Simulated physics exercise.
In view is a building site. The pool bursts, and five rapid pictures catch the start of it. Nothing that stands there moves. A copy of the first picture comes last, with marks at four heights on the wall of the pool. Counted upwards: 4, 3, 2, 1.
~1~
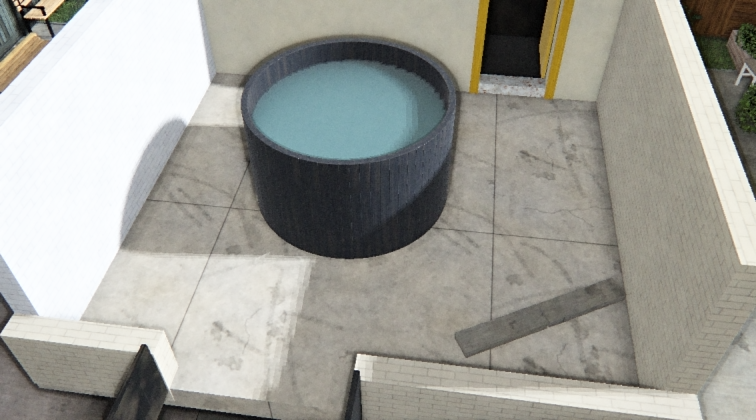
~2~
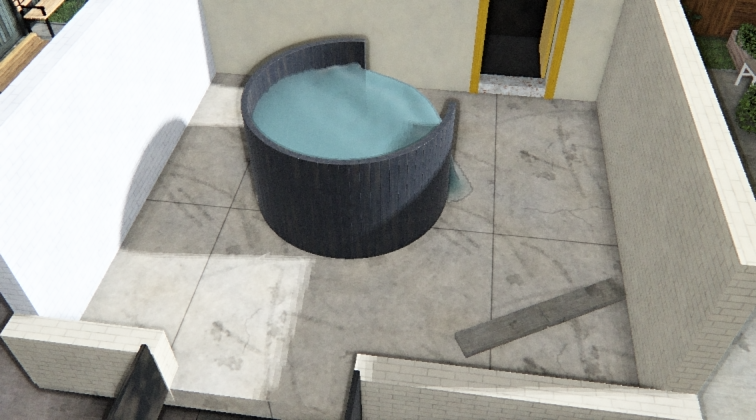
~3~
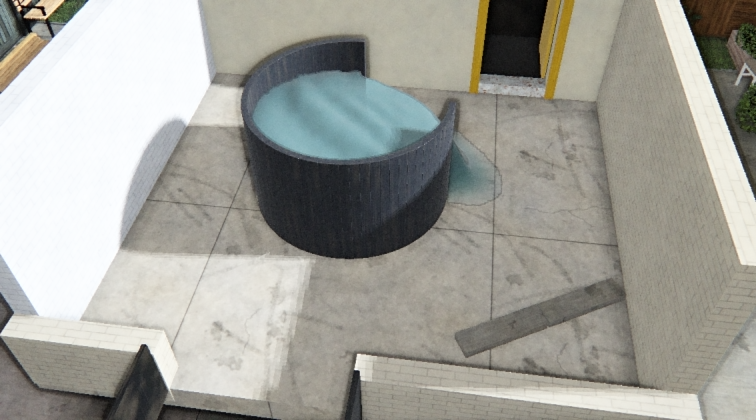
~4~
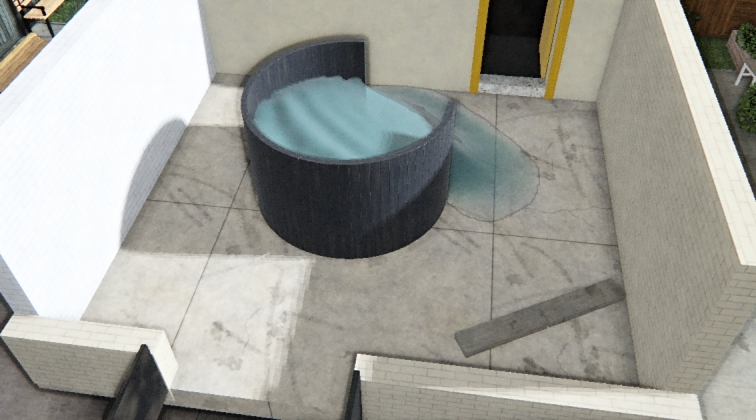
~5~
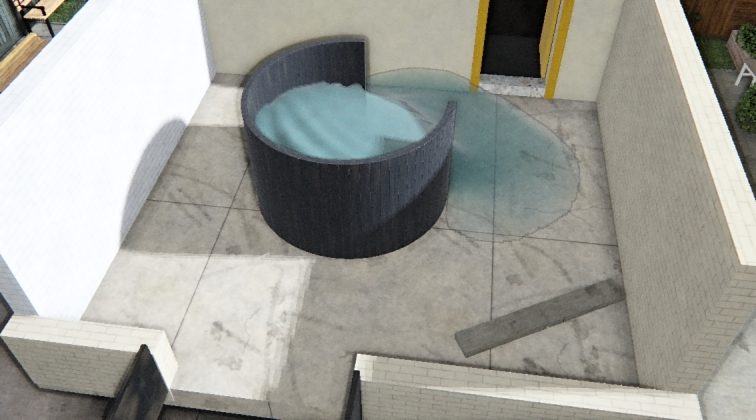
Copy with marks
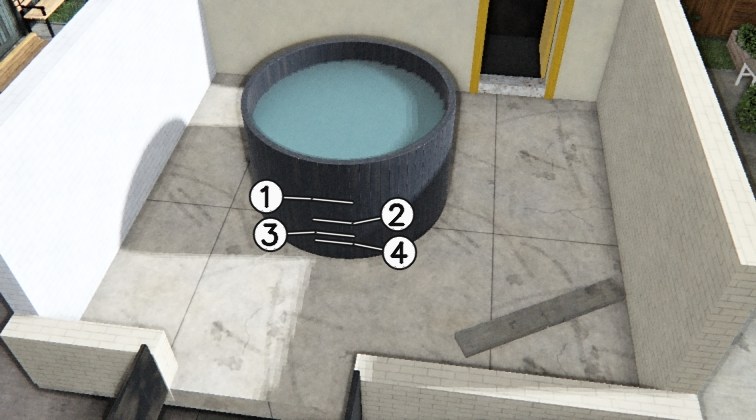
Water bulges from a round dark tank after a section of its back-right wall vanishes, then pours through the gap and fans out rightward across the floor. The tank stands in a walled concrete yard, seen from above by a still camera. A yellow-framed doorway is behind it, a white wall at left, and a grey plank lies at lower right.
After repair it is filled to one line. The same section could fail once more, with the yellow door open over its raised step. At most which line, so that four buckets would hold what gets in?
Mark 3.
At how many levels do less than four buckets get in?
Two of them.
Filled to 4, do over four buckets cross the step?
No.
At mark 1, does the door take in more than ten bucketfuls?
Yes, it does.
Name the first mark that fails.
2 it is.
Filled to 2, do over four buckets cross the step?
Yes, that goes wrong.
In white, 1 at (331, 200); 2 at (333, 221); 3 at (334, 234); 4 at (334, 242); from the bottom up 4, 3, 2, 1.
For mark 1, dozens of bucketfuls pour in.
For mark 2, about 8 bucketfuls get in.
For mark 3, a bucket or two gets in.
For mark 4, nothing gets over.
